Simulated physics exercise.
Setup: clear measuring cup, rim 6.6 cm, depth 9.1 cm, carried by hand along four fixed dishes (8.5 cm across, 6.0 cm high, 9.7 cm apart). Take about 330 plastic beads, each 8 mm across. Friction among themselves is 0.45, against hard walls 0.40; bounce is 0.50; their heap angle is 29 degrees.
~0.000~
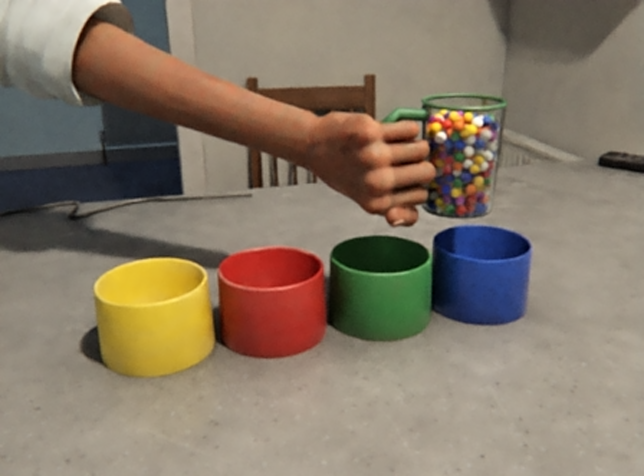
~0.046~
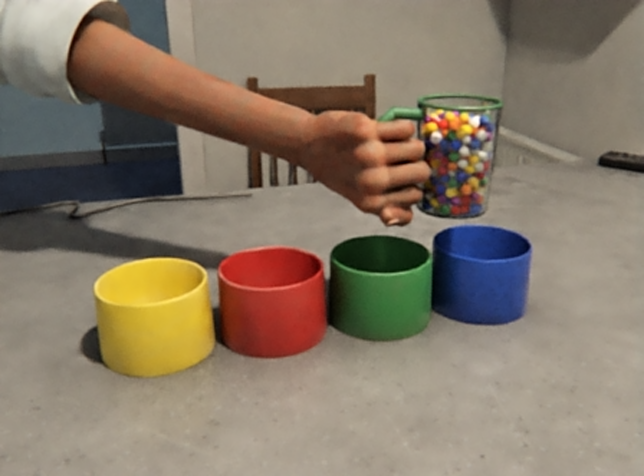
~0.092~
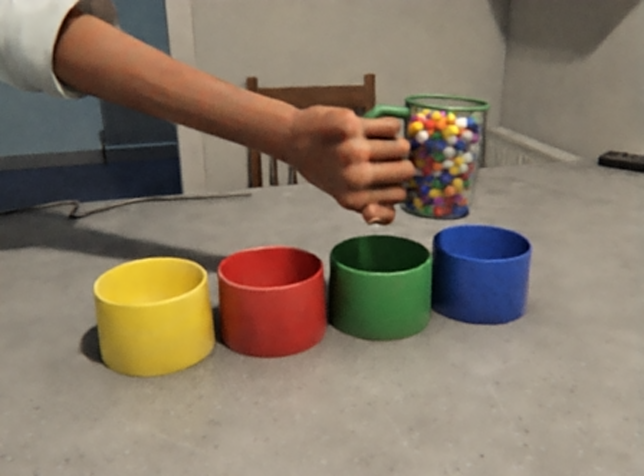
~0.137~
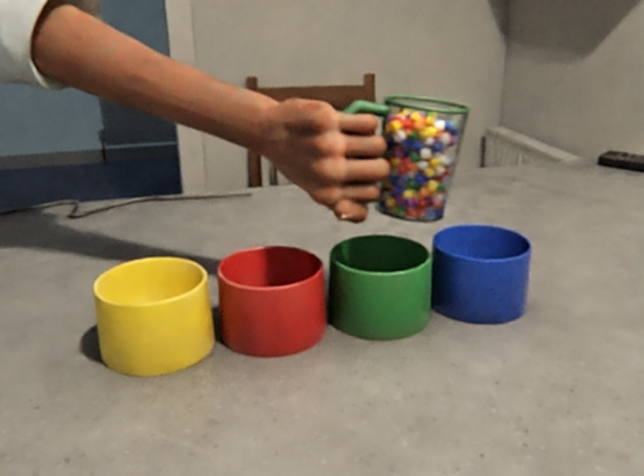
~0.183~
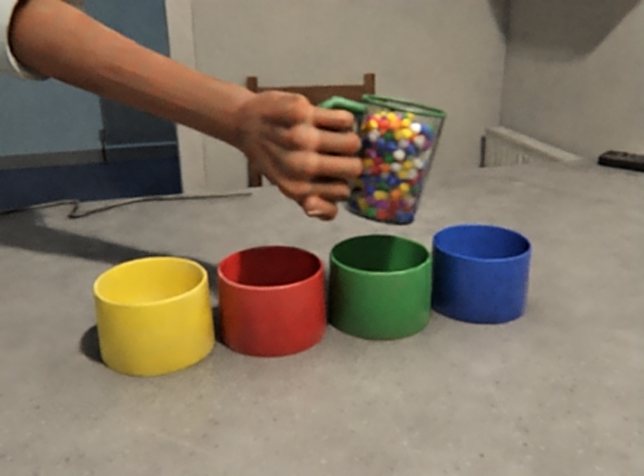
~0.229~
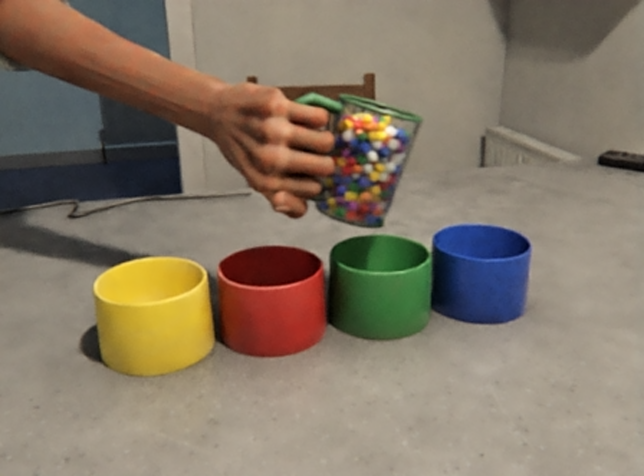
A bare forearm with a pale rolled sleeve reaches in from the upper left over a grey tabletop, seen from slightly above, with a wooden chair behind. The hand grips a clear measuring cup of multicoloured beads by its green handle, above yellow, red, green and blue dishes lined up left to right. The hand carries the cup leftward, gradually tilting it rightward, while the camera stays still.
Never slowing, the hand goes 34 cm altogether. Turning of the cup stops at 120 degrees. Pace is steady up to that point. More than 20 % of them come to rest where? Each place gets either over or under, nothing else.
Here is the list: Red dish under, blue dish under, green dish under, yellow dish over, counter under.
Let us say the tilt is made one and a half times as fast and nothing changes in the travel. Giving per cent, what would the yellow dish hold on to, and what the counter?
Yellow 90, counter 10.
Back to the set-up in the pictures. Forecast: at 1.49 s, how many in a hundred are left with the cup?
About 10 percent of the load.
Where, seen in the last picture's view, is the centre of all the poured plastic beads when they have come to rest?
My guess is close to (154, 315).
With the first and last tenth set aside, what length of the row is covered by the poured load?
About 5 cm.
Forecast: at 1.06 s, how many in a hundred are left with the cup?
Roughly 90 per cent, I'd say.
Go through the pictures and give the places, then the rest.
In the first frame, cup at (460, 156), tilt 0 degrees, lip at (500, 100), moved 0.0 cm; middle of the pieces at (464, 165); blue dish at (482, 243); green dish at (381, 254); red dish at (271, 267); yellow dish at (151, 281).
In the second frame, cup at (455, 156), tilt 1 degrees, lip at (496, 100), moved 0.4 cm; middle of the pieces at (459, 166).
In the third frame, cup at (441, 157), tilt 3 degrees, lip at (484, 103), moved 1.8 cm; middle of the pieces at (444, 167).
In the fourth frame, cup at (417, 159), tilt 8 degrees, lip at (463, 107), moved 3.9 cm; middle of the pieces at (420, 168).
In the fifth frame, cup at (391, 160), tilt 12 degrees, lip at (441, 112), moved 6.2 cm; middle of the pieces at (393, 171).
In the sixth frame, cup at (365, 162), tilt 17 degrees, lip at (418, 118), moved 8.5 cm; middle of the pieces at (366, 173); blue dish at (481, 242); green dish at (380, 253); red dish at (270, 266); yellow dish at (151, 280). The cup turns about 100 degrees a second and travels 50 cm a second.
Then, at 0.73 s, tilt 66 degrees; cup holds 100 %.
Then, at 1.06 s, tilt 99 degrees; cup holds 90 %, yellow 5 %.
After 1.49 s, tilt 120 degrees; cup holds 10 %, yellow 90 %.
In the end, at 2.1 s, red 0 %, blue 0 %, green 0 %, yellow 100 %, counter 0 %.
